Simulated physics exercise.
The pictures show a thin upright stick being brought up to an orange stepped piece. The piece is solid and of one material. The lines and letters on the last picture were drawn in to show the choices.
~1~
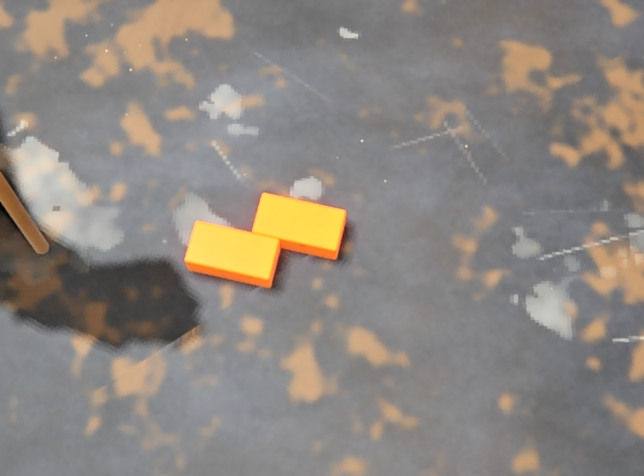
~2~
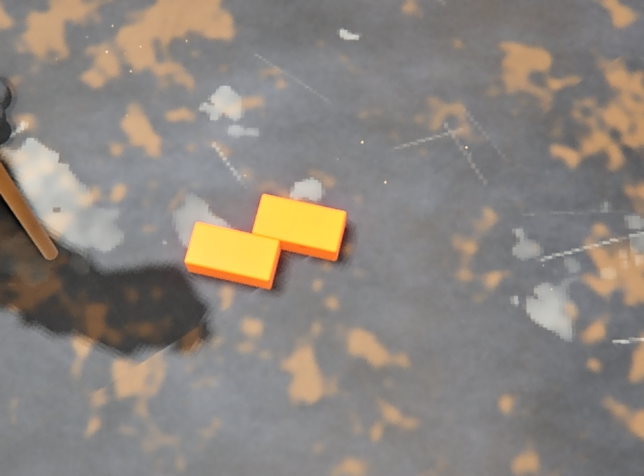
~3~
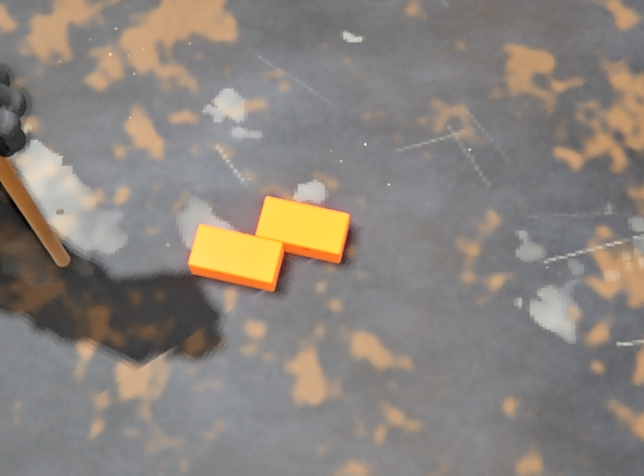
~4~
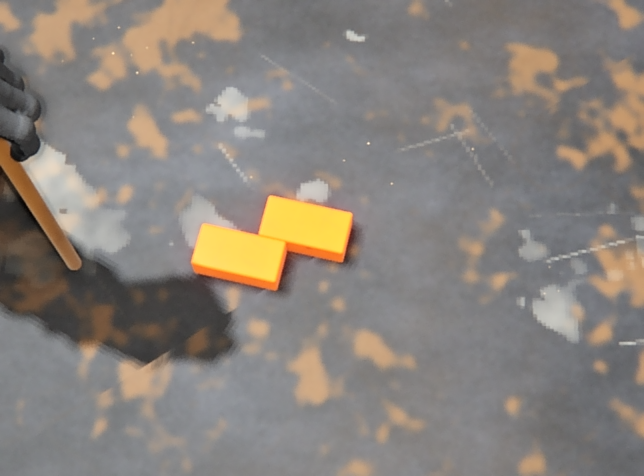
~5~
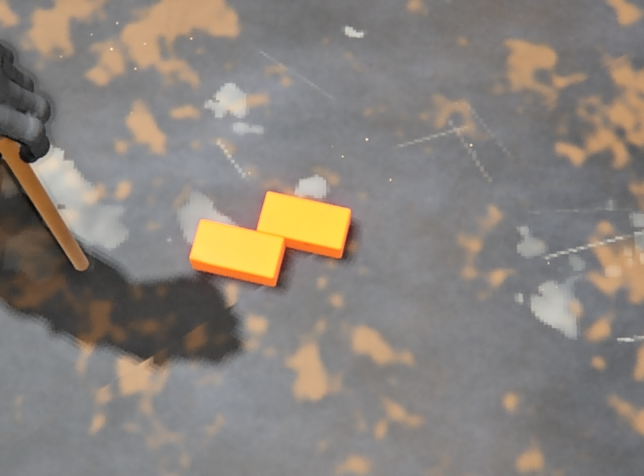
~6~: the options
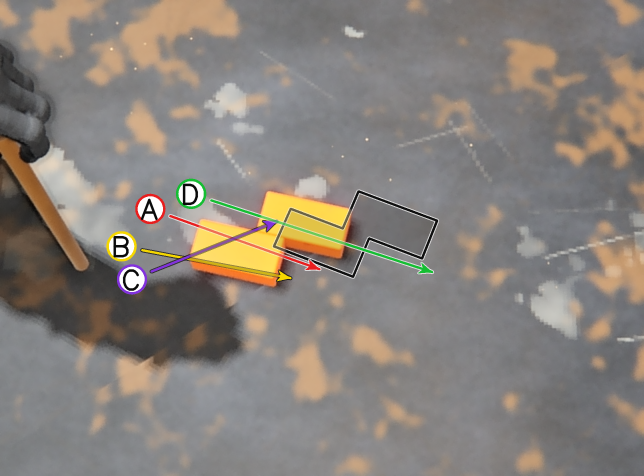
An orange stepped piece sits still while a dark gripper moves a brown stick rightward.
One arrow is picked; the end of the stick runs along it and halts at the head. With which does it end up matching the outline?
C.
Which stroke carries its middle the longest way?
Stroke A.
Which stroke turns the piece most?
That is D.
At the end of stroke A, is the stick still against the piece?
Yes.
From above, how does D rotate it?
On that stroke, clockwise.
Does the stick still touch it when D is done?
At the end, no.
On the marked copy, A from (170, 216) to (319, 269); B from (142, 250) to (291, 278); C from (152, 272) to (277, 222); D from (211, 200) to (432, 272).
Taking C. A third of the way, foot of the stick (198, 254), piece (246, 249).
Two thirds of the way, foot of the stick (243, 235), piece (289, 241).
When it is over, foot of the stick (277, 222), piece (319, 236); it fills the outline.
As for the rest, A leaves the piece out of the outline, at (345, 285); B leaves the piece out of the outline, at (335, 246); D leaves the piece out of the outline, at (310, 252).
